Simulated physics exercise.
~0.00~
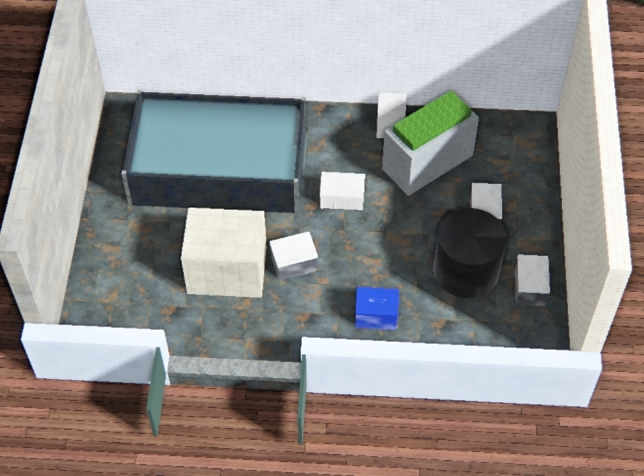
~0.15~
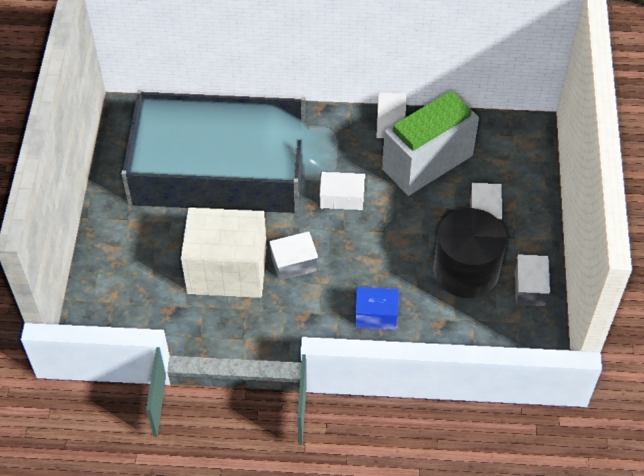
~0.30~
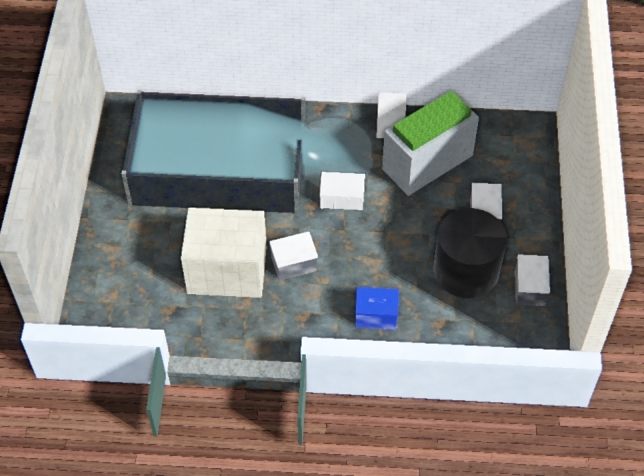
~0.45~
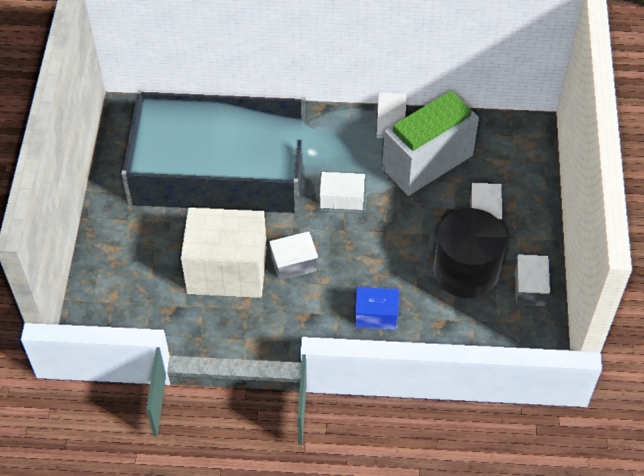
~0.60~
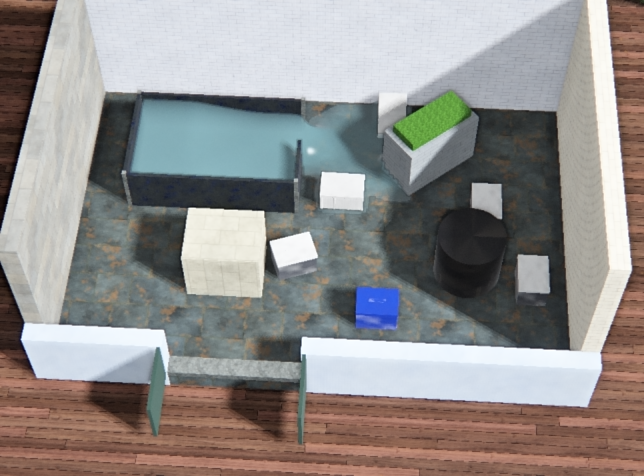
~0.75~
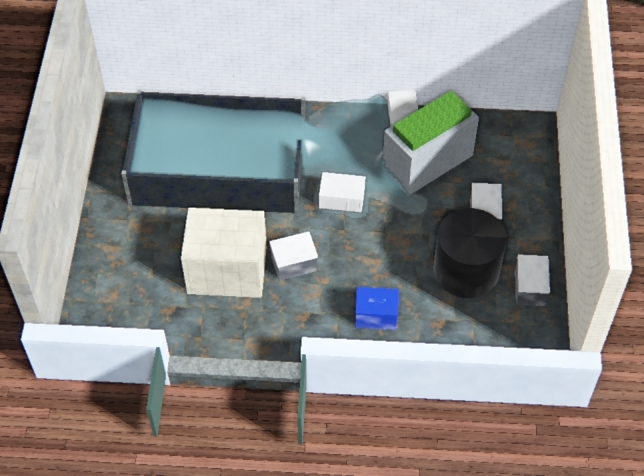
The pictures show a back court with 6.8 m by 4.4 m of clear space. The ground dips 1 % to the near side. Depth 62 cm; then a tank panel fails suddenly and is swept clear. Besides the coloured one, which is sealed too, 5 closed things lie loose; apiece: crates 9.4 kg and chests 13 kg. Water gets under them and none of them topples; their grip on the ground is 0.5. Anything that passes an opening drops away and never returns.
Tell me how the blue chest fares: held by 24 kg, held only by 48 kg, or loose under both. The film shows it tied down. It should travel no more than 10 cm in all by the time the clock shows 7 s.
The blue chest is held only by 48 kg.
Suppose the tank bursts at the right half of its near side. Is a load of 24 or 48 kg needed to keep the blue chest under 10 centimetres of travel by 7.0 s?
So both picks fail.
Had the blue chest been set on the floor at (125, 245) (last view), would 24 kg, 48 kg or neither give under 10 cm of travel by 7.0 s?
Going by the scene, the lighter weight suffices.
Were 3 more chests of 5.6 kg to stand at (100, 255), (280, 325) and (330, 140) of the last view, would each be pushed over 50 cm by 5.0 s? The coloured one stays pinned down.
One after another they come out within the mark, within the mark, beyond the mark.
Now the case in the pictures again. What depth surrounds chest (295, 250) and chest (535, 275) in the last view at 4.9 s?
Depths: Near 1 cm, then near 15 cm.
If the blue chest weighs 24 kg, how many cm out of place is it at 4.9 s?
About 0 cm.
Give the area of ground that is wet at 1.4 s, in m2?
Roughly 8.0 m2.
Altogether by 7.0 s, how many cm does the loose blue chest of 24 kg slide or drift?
Adding it all up, something like 60 cm.
After 1.4 s the blue chest would be 0 cm from its start with 24 kg and 0 cm from its start with 48 kg; 0 cm of water round it then.
After 3.1 s the blue chest would be 0 cm from its start with 24 kg and 0 cm from its start with 48 kg; 4 cm of water round it then.
After 4.9 s the blue chest would be 0 cm from its start with 24 kg and 0 cm from its start with 48 kg; 6 cm of water round it then.
After 7.0 s the blue chest would be 63 cm from its start with 24 kg and 0 cm from its start with 48 kg; 9 cm of water round it then.
